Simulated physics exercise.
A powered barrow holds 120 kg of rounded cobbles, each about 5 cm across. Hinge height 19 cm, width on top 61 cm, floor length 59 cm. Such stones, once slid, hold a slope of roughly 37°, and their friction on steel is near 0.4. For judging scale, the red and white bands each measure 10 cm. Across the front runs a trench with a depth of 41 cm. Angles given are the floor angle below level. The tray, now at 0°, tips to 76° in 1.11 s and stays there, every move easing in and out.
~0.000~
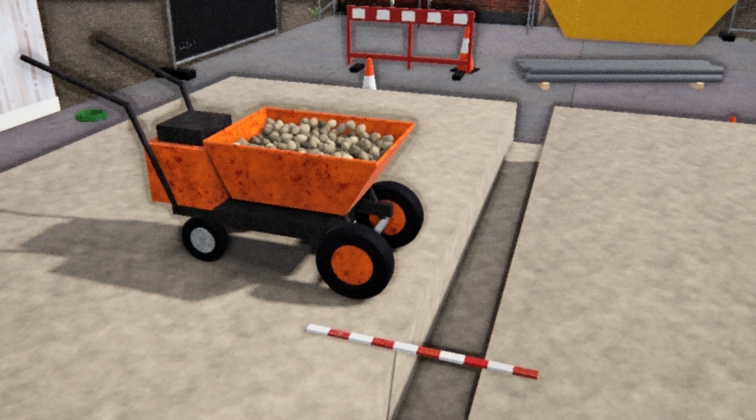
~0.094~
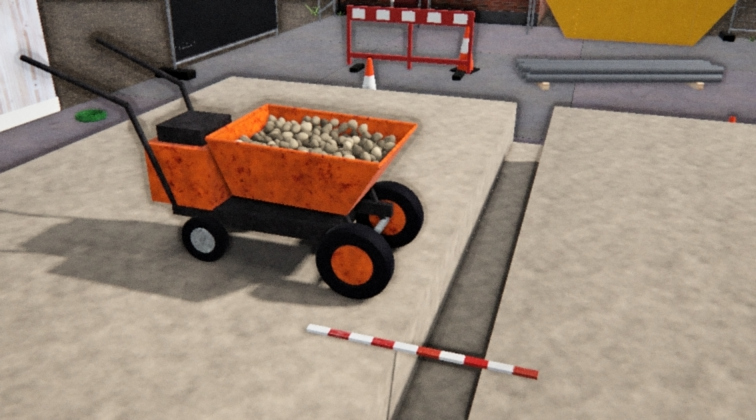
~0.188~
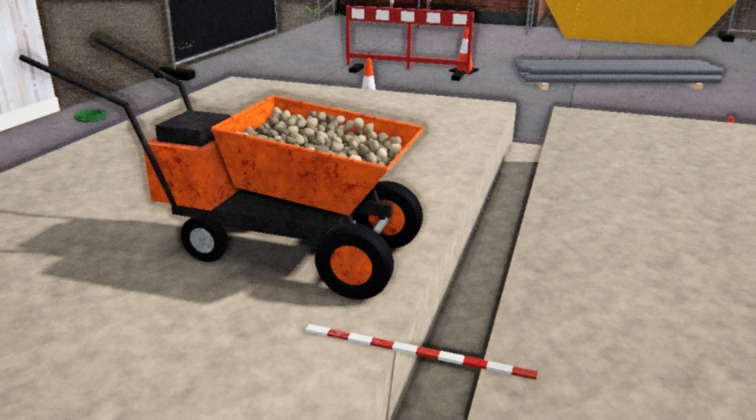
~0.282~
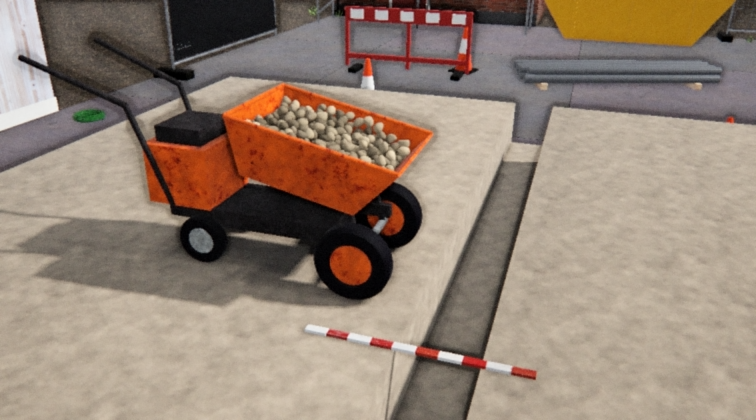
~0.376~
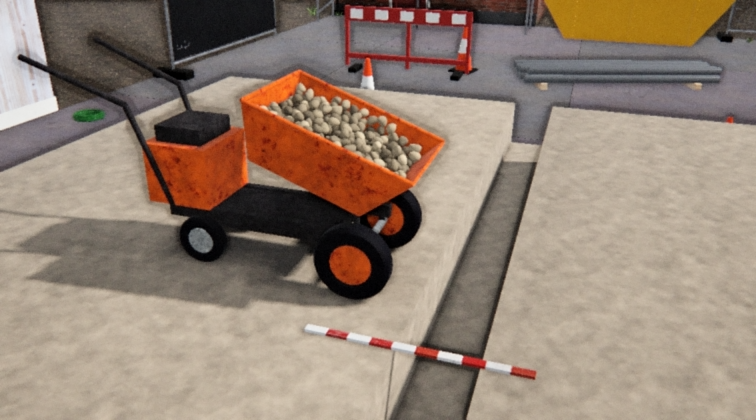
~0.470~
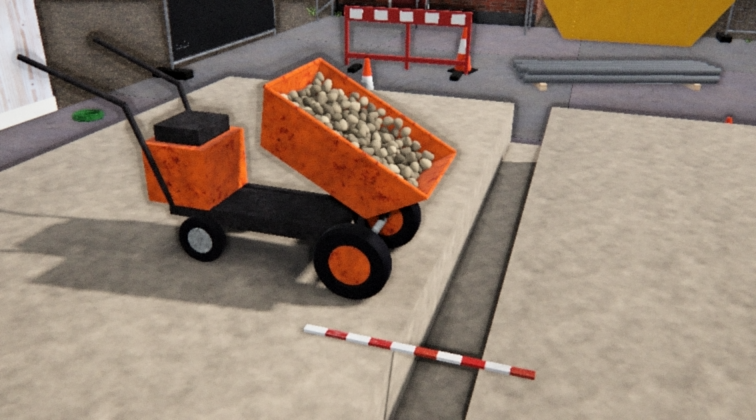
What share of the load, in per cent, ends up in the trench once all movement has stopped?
About 42 per cent.
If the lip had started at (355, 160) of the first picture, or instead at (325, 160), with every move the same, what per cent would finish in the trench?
I'd expect close to 65 per cent at the first and 90 per cent at the second.
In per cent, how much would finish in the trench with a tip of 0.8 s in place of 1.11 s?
That would give about 35 percent.
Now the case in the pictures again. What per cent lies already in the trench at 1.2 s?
At that moment: Approx. 10 %.
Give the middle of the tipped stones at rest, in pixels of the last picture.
The tipped stones centre close to (523, 293).
After 0.8 s the floor is at 64°; 100 % in the tray; the foremost stones are at (469, 219).
After 1.2 s the floor is at 76°; 55 % in the tray, 10 % in the trench, 36 % past the trench; the foremost stones are at (592, 301).
After 1.6 s the floor is at 76°; 20 % in the tray, 20 % in the trench, 60 % past the trench; the foremost stones are at (714, 322).
After 3.5 s the floor is at 76°; 0 % in the tray, 42 % in the trench, 58 % past the trench; the foremost stones are past the picture's edge.
